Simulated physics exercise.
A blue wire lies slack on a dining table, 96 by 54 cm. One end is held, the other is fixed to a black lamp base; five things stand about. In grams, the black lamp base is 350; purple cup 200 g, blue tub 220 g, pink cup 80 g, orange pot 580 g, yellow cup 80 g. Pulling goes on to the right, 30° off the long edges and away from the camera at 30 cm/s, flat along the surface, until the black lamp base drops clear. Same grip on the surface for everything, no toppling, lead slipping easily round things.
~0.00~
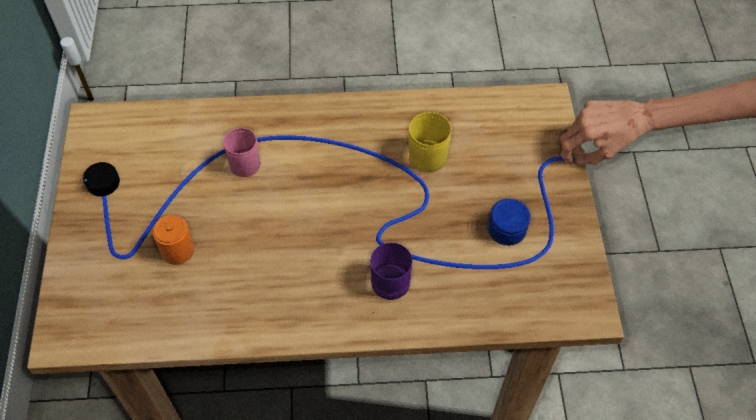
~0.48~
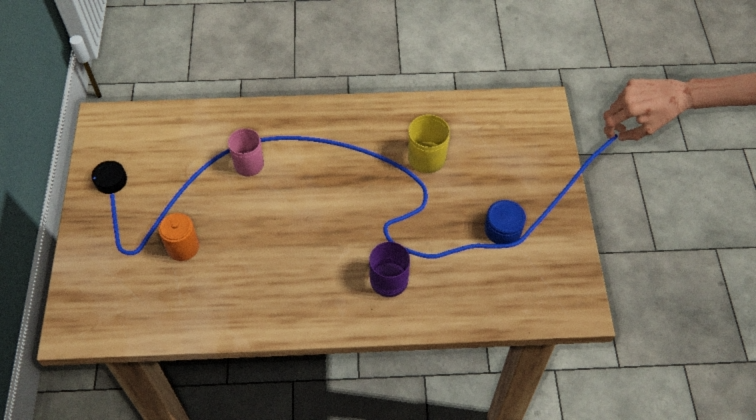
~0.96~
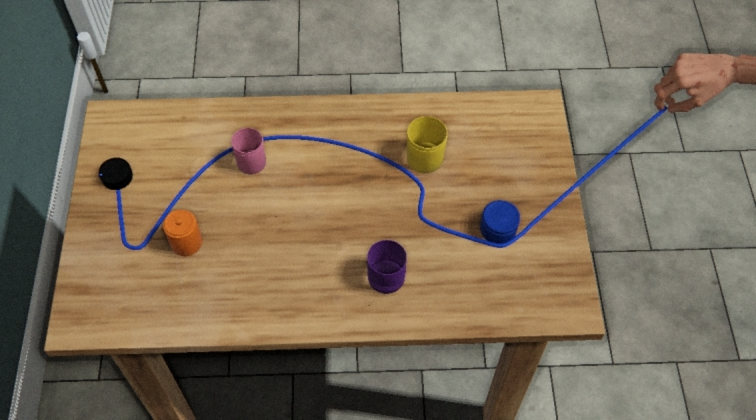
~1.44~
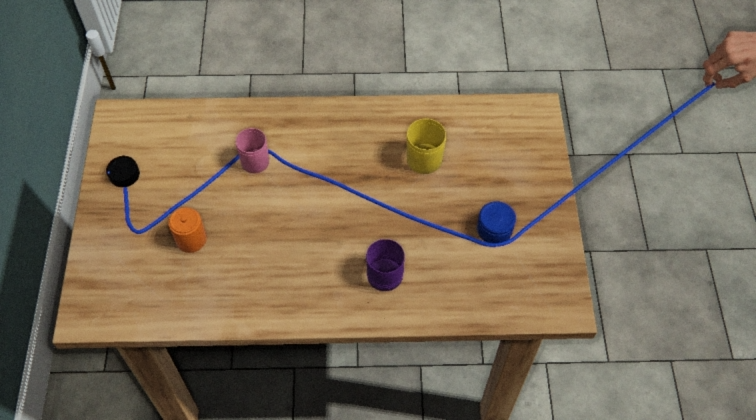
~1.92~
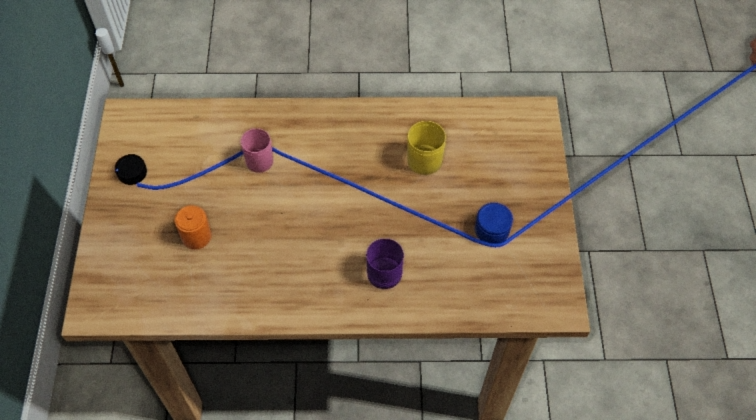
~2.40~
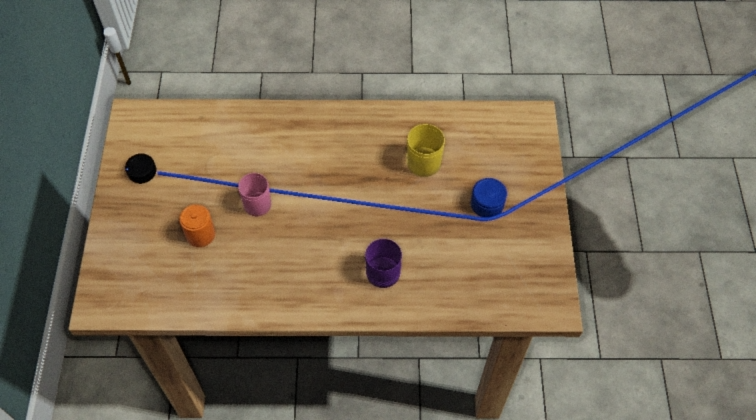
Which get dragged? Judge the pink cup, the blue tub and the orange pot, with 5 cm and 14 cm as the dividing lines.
In order: The pink cup moves a moderate way; the blue tub ends far away; the orange pot barely shifts.
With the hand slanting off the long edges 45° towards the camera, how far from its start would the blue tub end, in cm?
0 cm.
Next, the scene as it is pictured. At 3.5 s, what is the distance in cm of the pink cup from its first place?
I'd put it at around 11 centimetres.
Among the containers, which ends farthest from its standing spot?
Looks like the blue tub.
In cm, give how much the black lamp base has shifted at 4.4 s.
Some 52 cm.
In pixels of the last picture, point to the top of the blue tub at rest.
Pixel estimate: About (488, 121).
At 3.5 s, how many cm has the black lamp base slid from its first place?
By that time it sits around 26 centimetres from where it began.
After 3.5 s the black lamp base has slid 26 cm; shifted so far, blue tub 21 cm, pink cup 11 cm, yellow cup 4 cm.
After 4.4 s the black lamp base has slid 52 cm; shifted so far, blue tub 21 cm, pink cup 11 cm, yellow cup 4 cm.
After 5.3 s the black lamp base has slid 79 cm; shifted so far, blue tub 24 cm, pink cup 11 cm, yellow cup 7 cm.
After 6.0 s the black lamp base is off the top; shifted so far, blue tub 24 cm at (488, 121), pink cup 11 cm at (253, 187), yellow cup 7 cm, orange pot 0 cm at (194, 214).
